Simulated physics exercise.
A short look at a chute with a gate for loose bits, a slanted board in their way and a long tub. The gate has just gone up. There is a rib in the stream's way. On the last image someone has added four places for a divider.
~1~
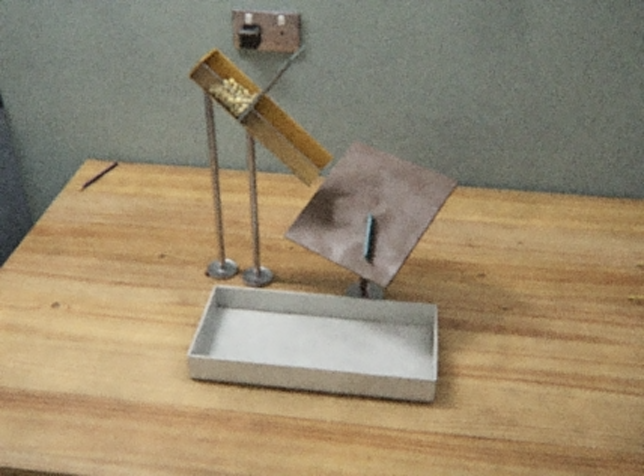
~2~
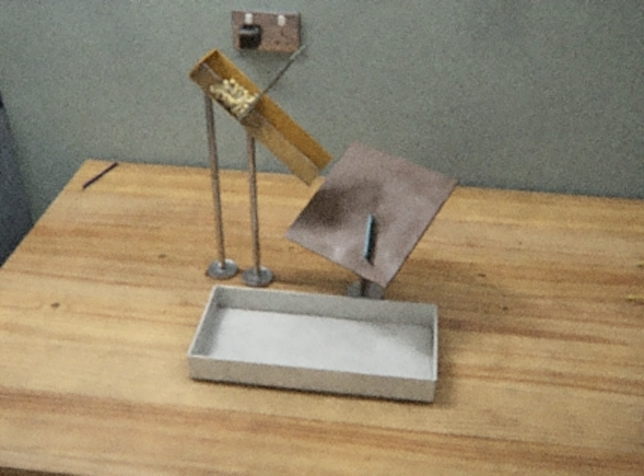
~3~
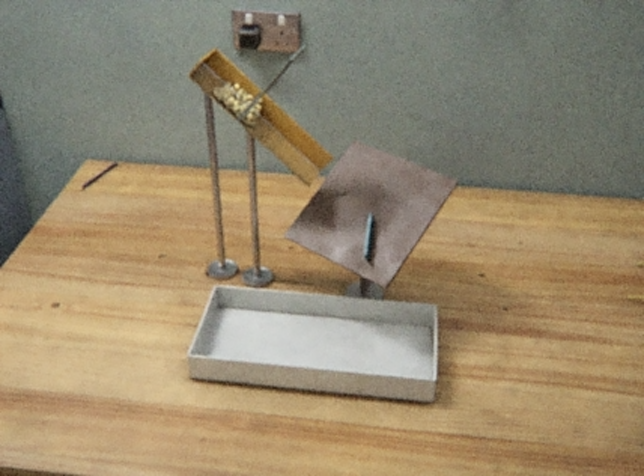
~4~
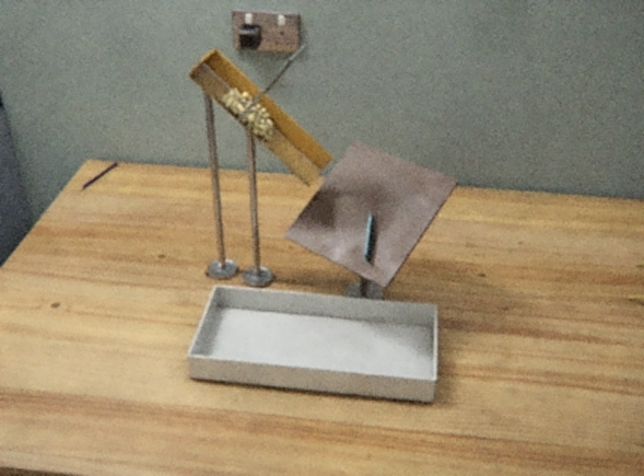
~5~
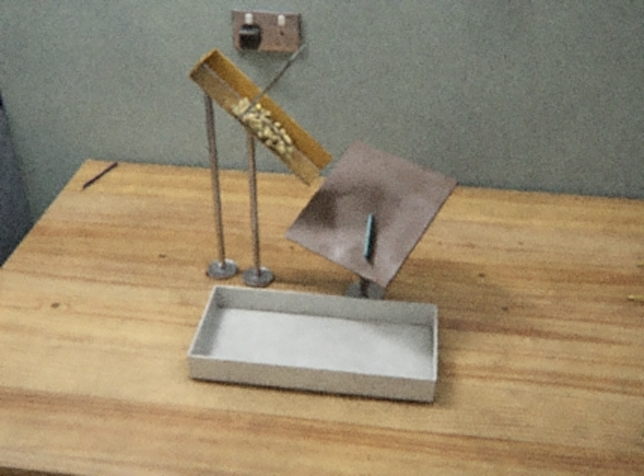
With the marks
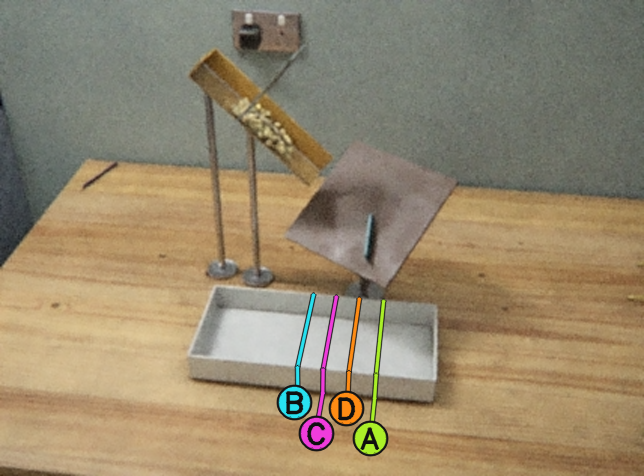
On a wooden table, a clump of pale beans slides down a sloping yellow chute.
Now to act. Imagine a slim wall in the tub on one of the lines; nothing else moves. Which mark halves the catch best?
The answer is line C.
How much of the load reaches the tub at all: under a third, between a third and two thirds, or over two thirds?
It is over two thirds.
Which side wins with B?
More lands on the right.
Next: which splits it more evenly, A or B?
B.
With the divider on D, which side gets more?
The left side.
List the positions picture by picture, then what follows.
In the first frame, load behind the gate near (237, 96), soya beans; lip of the chute near (315, 179), sloping fairly steeply.
In the second frame, middle of the board near (369, 209), tilted fairly steeply; middle of its low edge near (332, 261); of its high edge near (404, 159).
In the third frame, front corners of the tub near (188, 355) and (435, 379), empty; front of the load near (253, 124).
In the fourth frame, middle of the load near (248, 114); its front near (268, 138), close to a third of the way to the lip; rib from (370, 213) to (365, 255).
In the fifth frame, middle of the load near (259, 124); its front near (288, 157), close to two thirds of the way to the lip.
On the marked copy, line A crosses the front rim at (376, 374); line B crosses the front rim at (297, 366); line C crosses the front rim at (323, 368); line D crosses the front rim at (349, 371).
With A, of what is caught, the whole lot on the left of the divider, none at all on the right.
With B, of what is caught, close to a quarter on the left of the divider, the bulk on the right.
With C, of what is caught, close to half on the left of the divider, close to half on the right.
With D, of what is caught, the bulk on the left of the divider, a small share on the right.
